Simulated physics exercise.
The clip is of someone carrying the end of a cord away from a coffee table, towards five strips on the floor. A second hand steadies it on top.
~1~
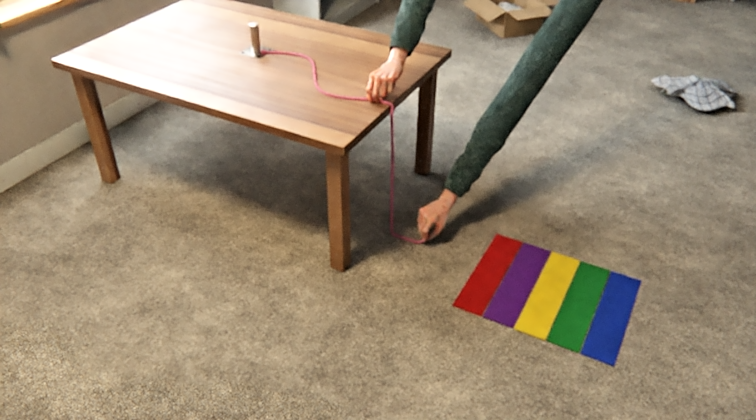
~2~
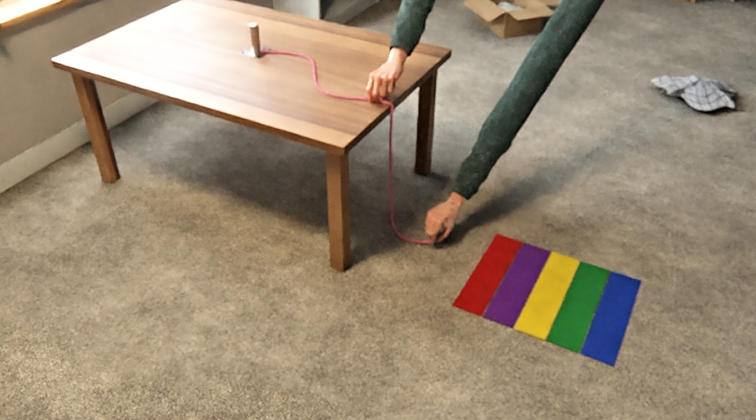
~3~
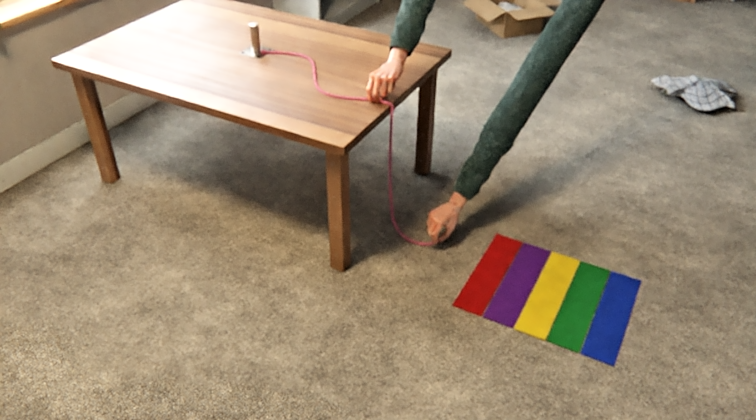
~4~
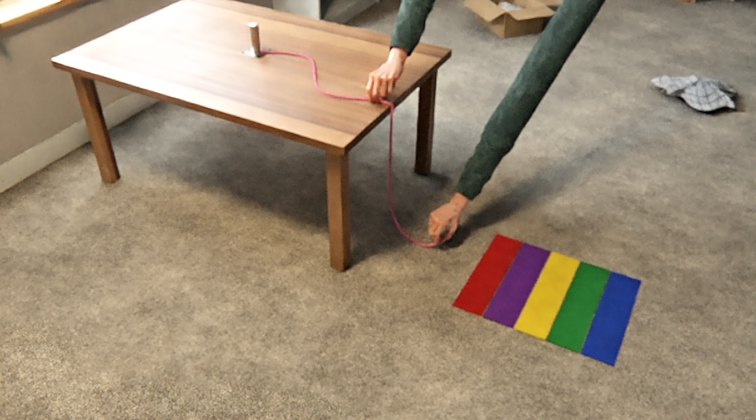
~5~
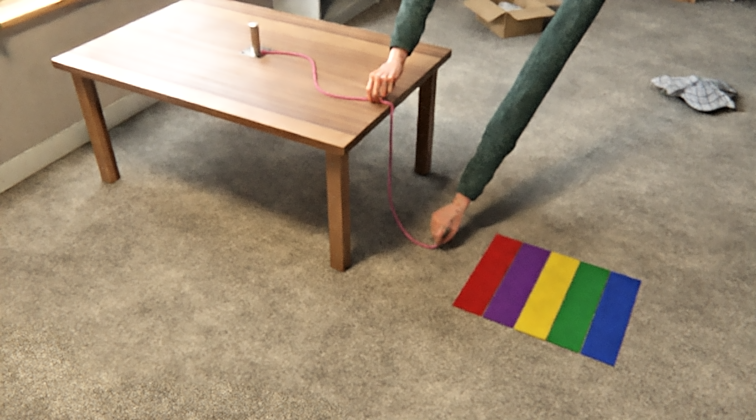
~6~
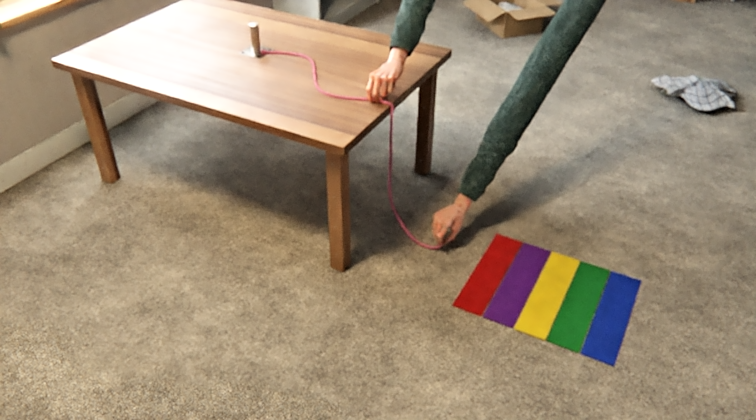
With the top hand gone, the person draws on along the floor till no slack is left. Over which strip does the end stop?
It halts on the yellow strip.
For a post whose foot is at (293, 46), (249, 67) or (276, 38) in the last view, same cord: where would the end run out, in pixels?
In that order: (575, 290), (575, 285) and (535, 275).
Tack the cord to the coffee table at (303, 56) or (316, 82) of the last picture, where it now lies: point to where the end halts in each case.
Try by try, around (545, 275) and (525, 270).
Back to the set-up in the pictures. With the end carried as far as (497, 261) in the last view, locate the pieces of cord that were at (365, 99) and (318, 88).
The first at (394, 106), the second at (350, 87).
Soon after, end near (497, 261); over red.
Then, end near (531, 273); over purple.
At full stretch, end near (551, 280); over yellow. Over yellow.
